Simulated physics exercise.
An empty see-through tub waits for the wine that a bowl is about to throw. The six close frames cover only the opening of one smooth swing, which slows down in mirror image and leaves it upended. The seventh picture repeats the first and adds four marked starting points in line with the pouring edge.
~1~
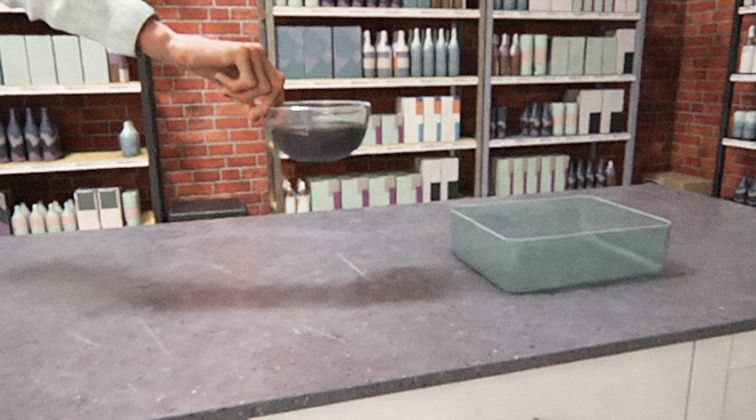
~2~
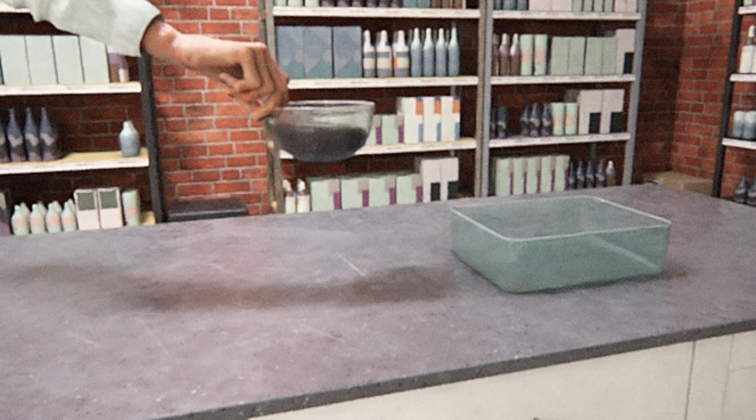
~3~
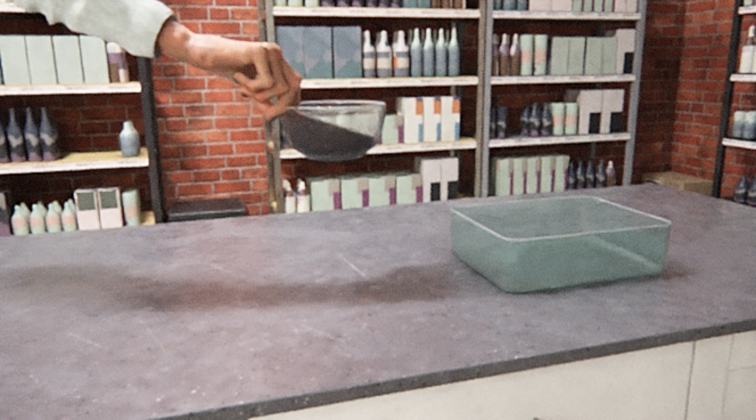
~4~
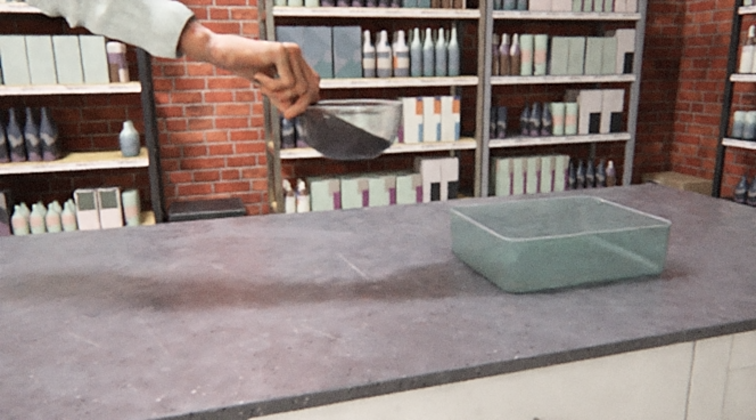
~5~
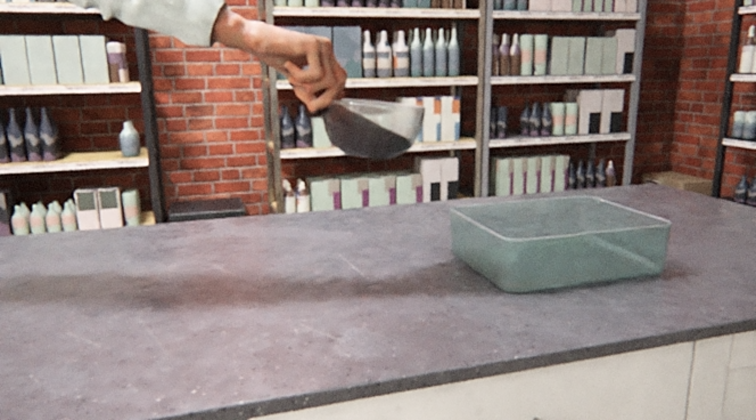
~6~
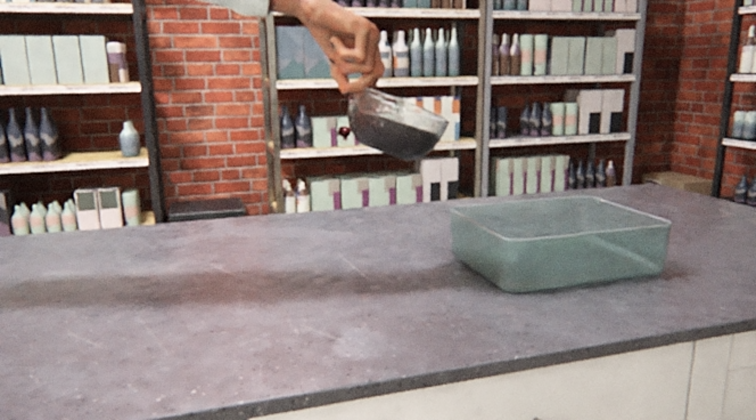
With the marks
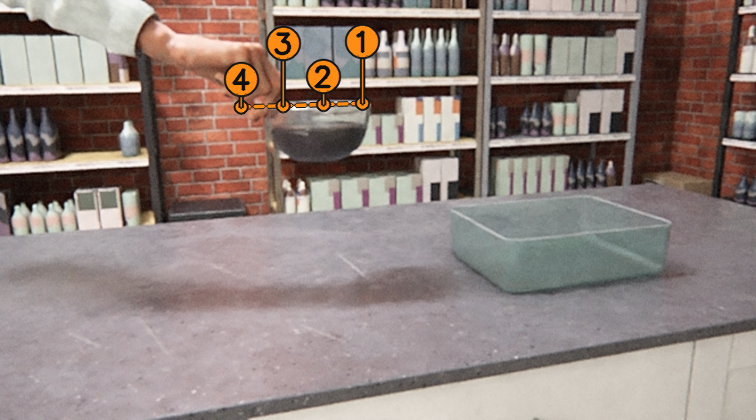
A clear bowl of dark liquid, held at its left rim by a hand in a pale sleeve, hangs above a grey stone counter in a shop, seen from the front by a still camera. An empty, greenish see-through tub sits on the right, before bottle-lined shelves and red brick walls. The hand carries the bowl rightward, the liquid sloshing inside, then lifts slightly as the bowl tilts down to the right.
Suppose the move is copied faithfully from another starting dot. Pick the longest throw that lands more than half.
2.
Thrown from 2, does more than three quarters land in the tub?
No, less.
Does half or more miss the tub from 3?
Yes, it does.
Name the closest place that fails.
That would be 3.
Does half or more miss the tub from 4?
Yes.
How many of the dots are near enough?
Two of them.
On the marked copy, 1 at (362, 103); 2 at (323, 104); 3 at (283, 105); 4 at (241, 107).
For place 1, about 75 % lands in the tub, 7 % falls short and 18 % goes beside or beyond.
For place 2, about 65 % lands in the tub, 25 % falls short and 10 % goes beside or beyond.
For place 3, about 27 % lands in the tub, 67 % falls short and 5 % goes beside or beyond.
For place 4, about 0 % lands in the tub, 99 % falls short.
